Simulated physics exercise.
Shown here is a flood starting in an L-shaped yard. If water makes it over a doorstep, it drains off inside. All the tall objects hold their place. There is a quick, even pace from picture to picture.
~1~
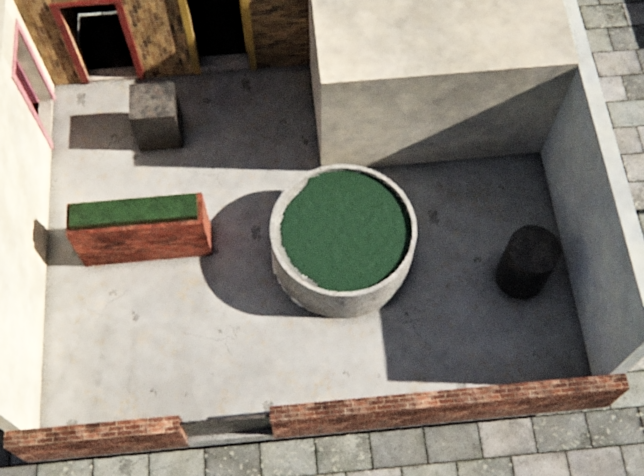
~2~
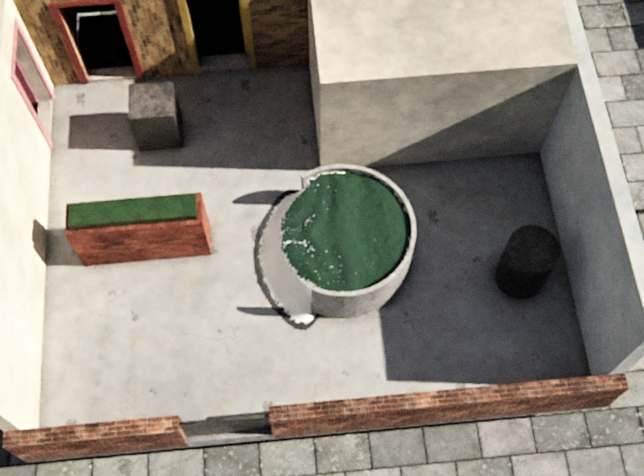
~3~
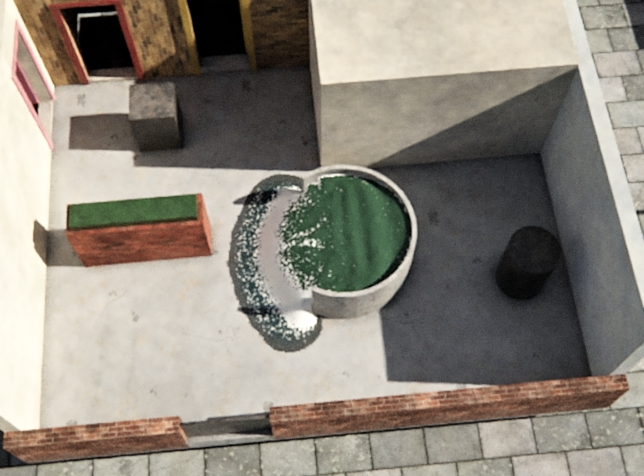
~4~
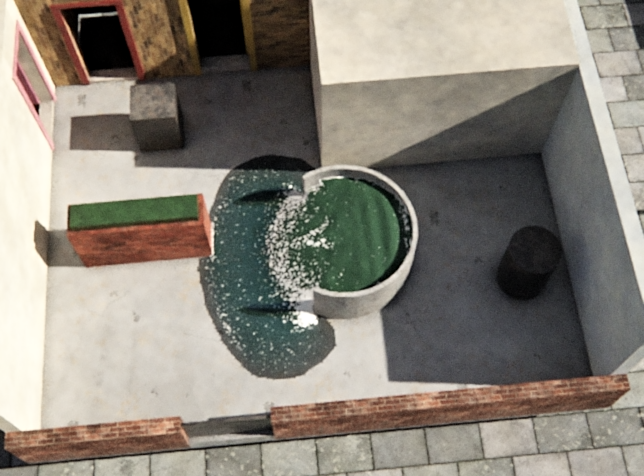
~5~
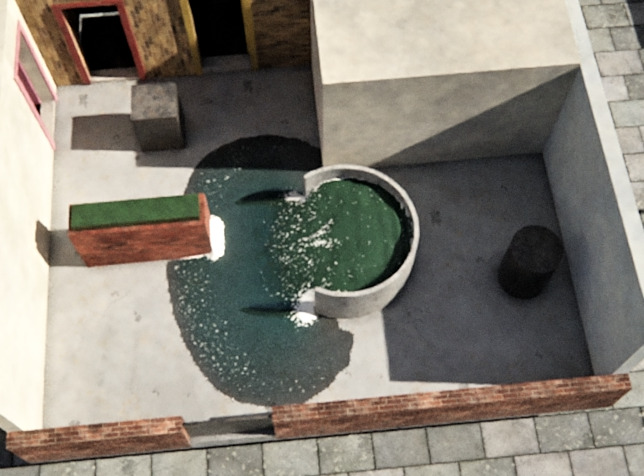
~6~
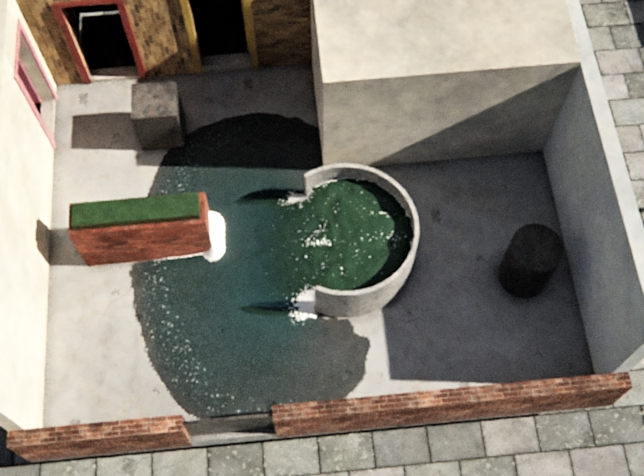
To begin with, a round tank of green liquid stands whole in a walled yard. Its left side opens and water spills out toward the left in a foaming, curved front. The pool spreads across the floor, wraps around the right end of the brick planter, and reaches the low front wall.
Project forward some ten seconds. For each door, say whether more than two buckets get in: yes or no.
Pink door: Yes; yellow door: No; red door: Yes.
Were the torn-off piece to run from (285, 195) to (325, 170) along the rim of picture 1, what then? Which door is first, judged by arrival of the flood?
It's the yellow-painted one.
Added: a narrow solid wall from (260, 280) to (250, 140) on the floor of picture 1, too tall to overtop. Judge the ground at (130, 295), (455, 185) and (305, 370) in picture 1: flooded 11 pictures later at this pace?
First soaked, then spared, then soaked.
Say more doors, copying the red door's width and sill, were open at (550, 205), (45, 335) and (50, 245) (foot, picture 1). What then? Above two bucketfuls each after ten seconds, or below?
Taken in sequence, they go: Not exceeded, exceeded, exceeded.
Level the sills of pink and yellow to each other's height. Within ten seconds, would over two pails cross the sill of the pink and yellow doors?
Results - pink door fails to reach it, yellow door surpasses it.
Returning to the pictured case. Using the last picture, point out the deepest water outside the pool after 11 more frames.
Approximate pixel: (78, 437).
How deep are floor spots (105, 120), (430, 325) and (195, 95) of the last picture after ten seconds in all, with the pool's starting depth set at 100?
My figures are about 8, 4 and 8 percent.
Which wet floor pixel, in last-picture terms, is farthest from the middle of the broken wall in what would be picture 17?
The farthest point of the front sits at (57, 85).
A moment on, water covers 55 % of the floor; the pink door wet at the sill, nothing in, the yellow door wet at the sill, nothing in, the red door not reached.
Next, water covers 60 % of the floor; the pink door over two buckets in, the yellow door wet at the sill, nothing in, the red door wet at the sill, nothing in.
Then, water covers 65 % of the floor; the pink door over two buckets in, the yellow door under two buckets in, the red door under two buckets in.
Later, water covers 80 % of the floor; the pink door far over two buckets in, the yellow door under two buckets in, the red door over two buckets in.
In the end, water covers 95 % of the floor; the pink door far over two buckets in, the yellow door under two buckets in, the red door over two buckets in.
